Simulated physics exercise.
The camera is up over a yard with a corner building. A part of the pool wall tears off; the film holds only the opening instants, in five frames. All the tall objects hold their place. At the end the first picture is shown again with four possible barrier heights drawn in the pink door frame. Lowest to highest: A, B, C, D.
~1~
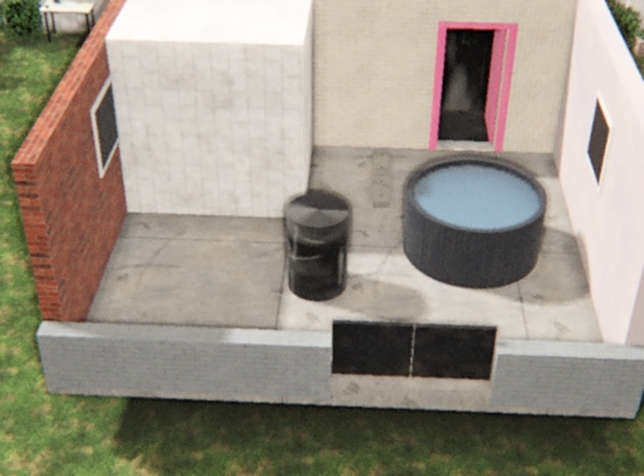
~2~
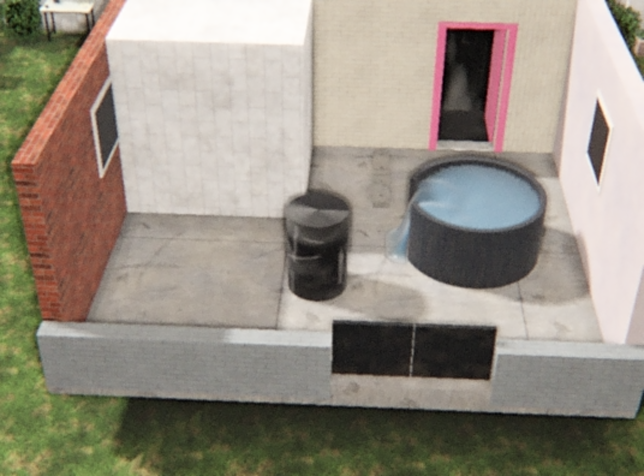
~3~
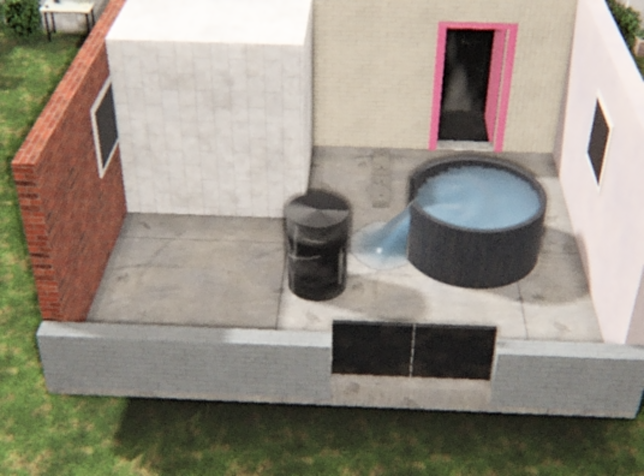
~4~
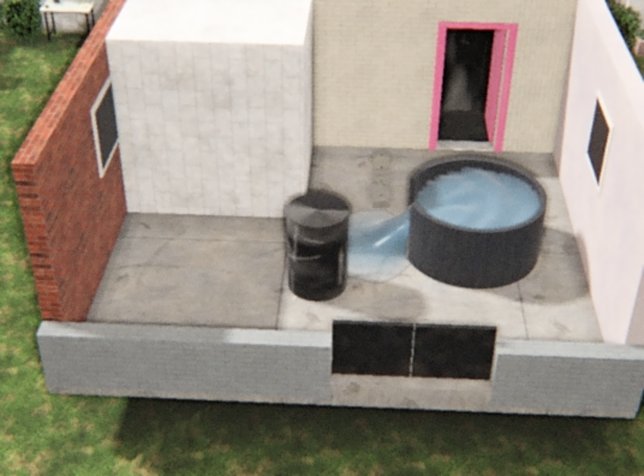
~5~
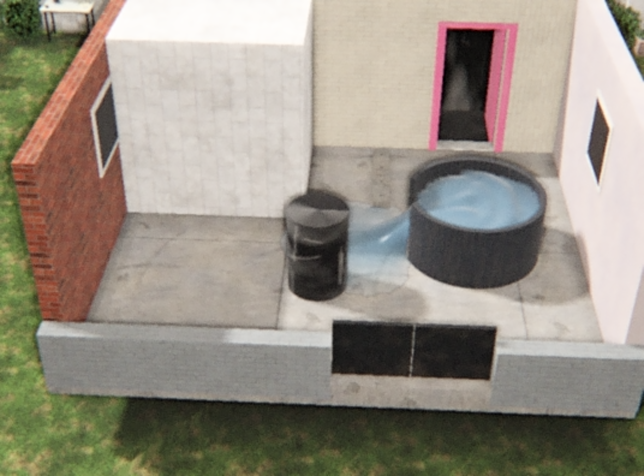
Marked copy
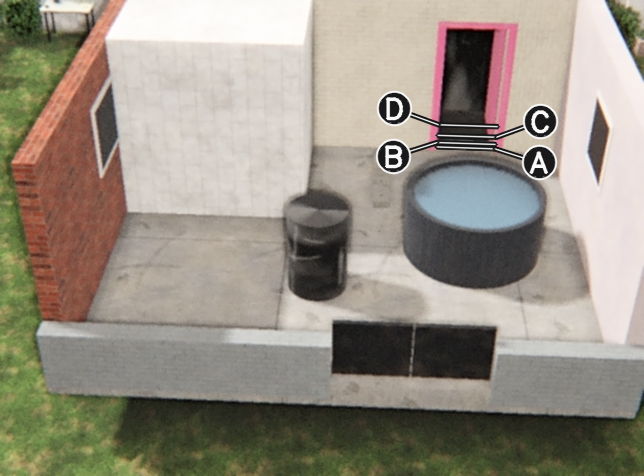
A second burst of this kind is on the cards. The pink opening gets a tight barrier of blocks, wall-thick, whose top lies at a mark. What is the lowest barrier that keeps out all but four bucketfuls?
That is height A.
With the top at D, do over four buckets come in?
No.
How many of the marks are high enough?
All of them.
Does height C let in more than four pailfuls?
No, that is safe.
In white, A at (465, 147); B at (466, 143); C at (467, 136); D at (468, 125); from the bottom up A, B, C, D.
For height A, a splash gets over, under a bucket.
For height B, nothing gets over.
For height C, nothing gets over.
For height D, nothing gets over.
